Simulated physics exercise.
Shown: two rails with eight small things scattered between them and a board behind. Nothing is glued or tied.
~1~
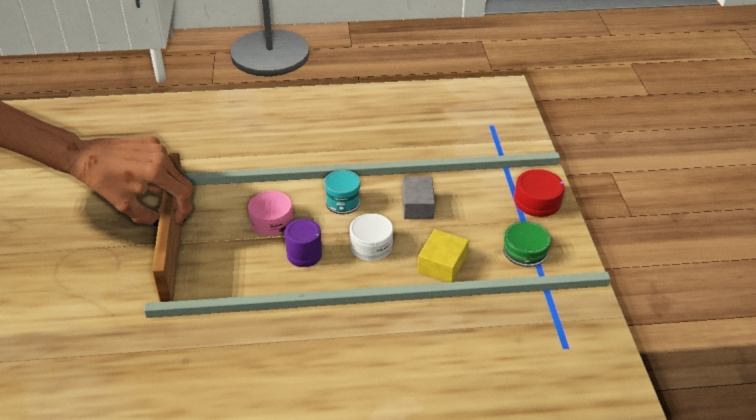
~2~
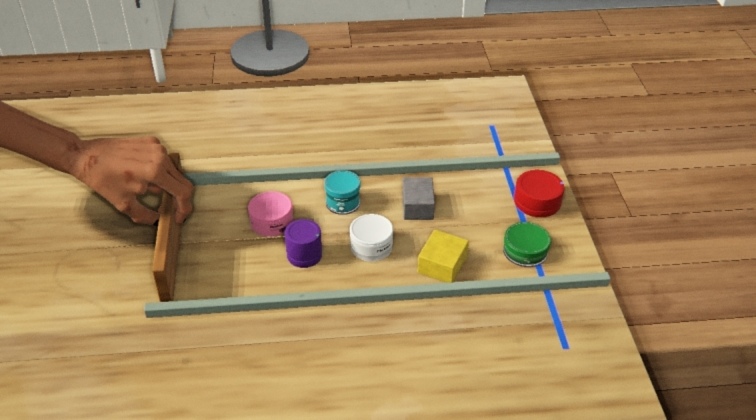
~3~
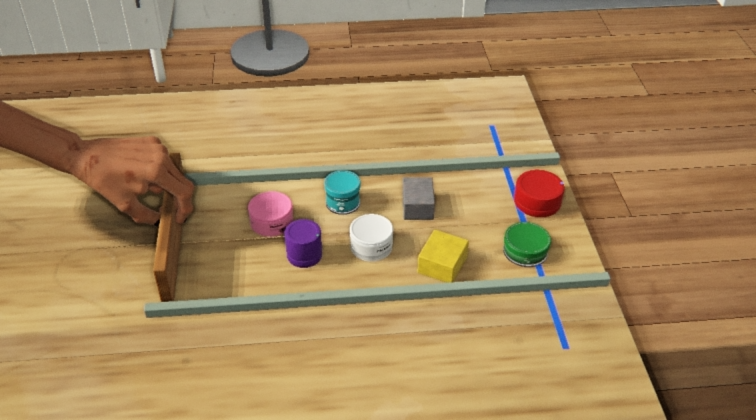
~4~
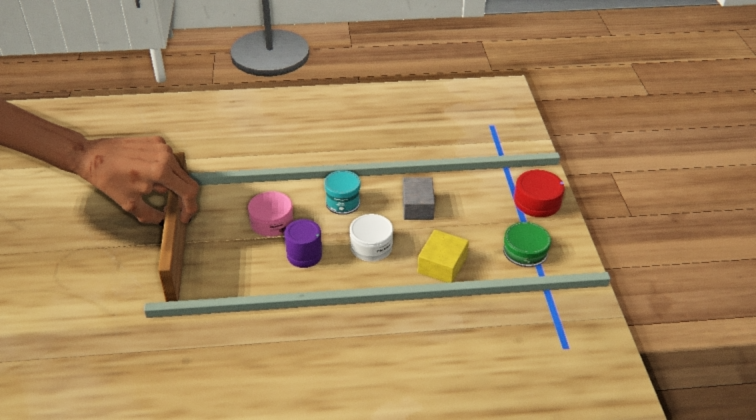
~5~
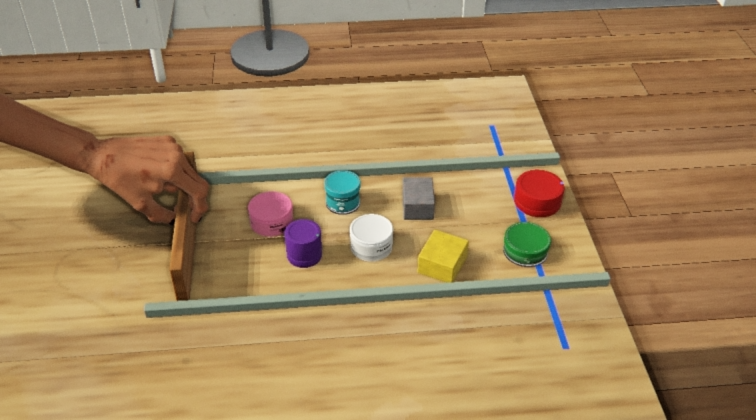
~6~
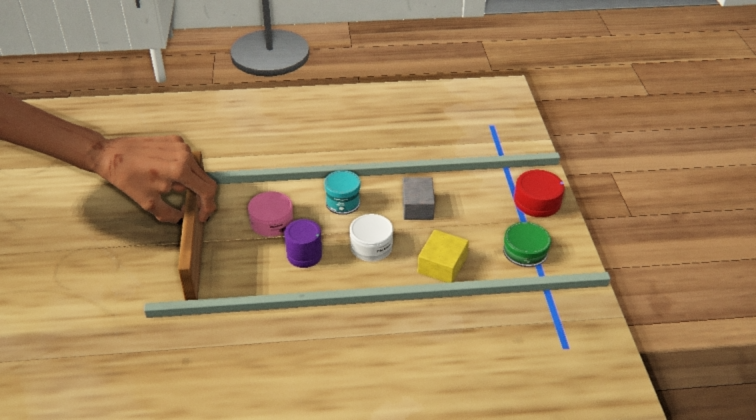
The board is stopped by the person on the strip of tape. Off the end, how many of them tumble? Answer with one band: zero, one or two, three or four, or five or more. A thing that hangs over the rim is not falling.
One or two.
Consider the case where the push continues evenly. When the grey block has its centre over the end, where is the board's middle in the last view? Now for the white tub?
I reckon its middle sits around (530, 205) and then around (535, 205).
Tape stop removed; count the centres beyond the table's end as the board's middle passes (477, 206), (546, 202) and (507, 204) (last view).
Going through the three positions, you'd get 0, 4 and 1.
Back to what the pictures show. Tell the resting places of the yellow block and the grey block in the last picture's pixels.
In the last picture the first middle sits at (562, 260) and the other at (568, 184).
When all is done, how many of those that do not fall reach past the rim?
In total, 3 of them.
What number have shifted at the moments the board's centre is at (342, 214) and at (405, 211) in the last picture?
Tally: First 4; then 6.
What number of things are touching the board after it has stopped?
4.
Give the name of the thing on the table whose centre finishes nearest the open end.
Result - the green pot.
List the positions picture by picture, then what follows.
The first frame shows red lid (539, 193); green pot (527, 244); yellow block (443, 256); board (170, 225); tape (524, 221).
The second frame shows green pot (527, 245); white tub (372, 238).
The third frame shows yellow block (443, 256); pink tub (271, 214).
The fourth frame shows red lid (539, 193); turquoise pot (343, 192).
The fifth frame shows green pot (527, 245); board (186, 224).
The sixth frame shows red lid (539, 193); green pot (527, 245); yellow block (443, 256); board (193, 223); tape (524, 221).
Soon after, none off yet; red lid at rest near (539, 193); green pot at rest near (527, 245); yellow block at rest near (443, 256).
At rest, the number that fall off is one or two; fallen, red lid.
